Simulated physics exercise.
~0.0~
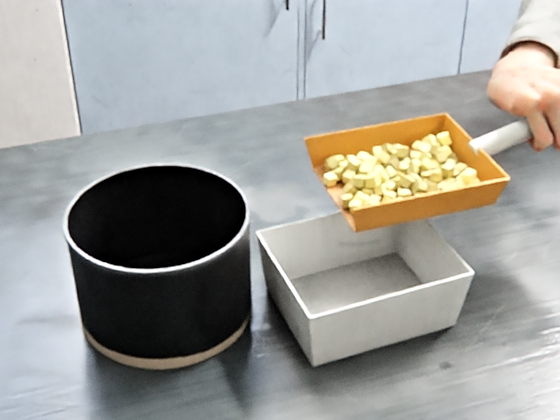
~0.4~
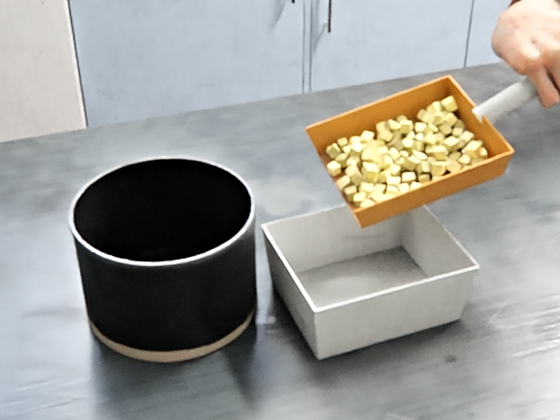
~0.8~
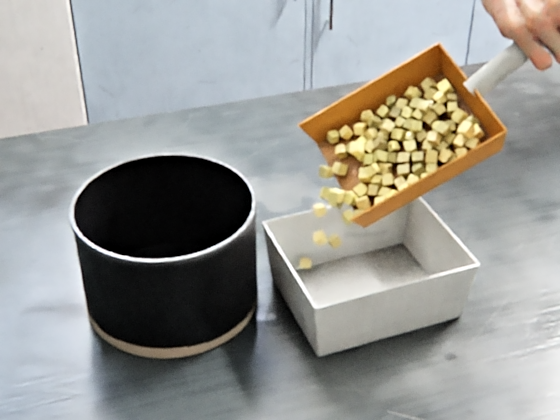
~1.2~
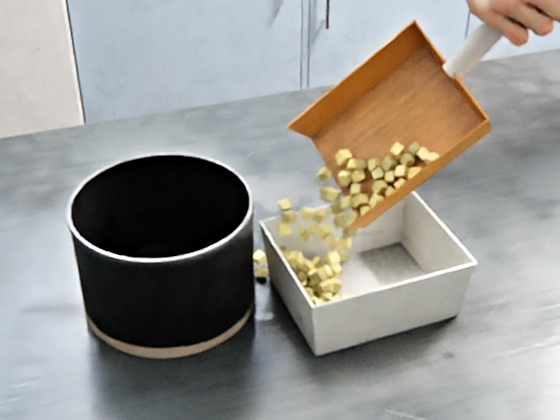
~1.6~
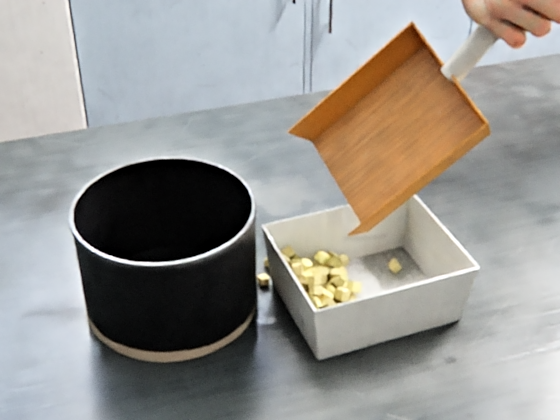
On a grey countertop, a hand tilting an orange scoop and pouring potato cubes into a white tin, a few landing outside.
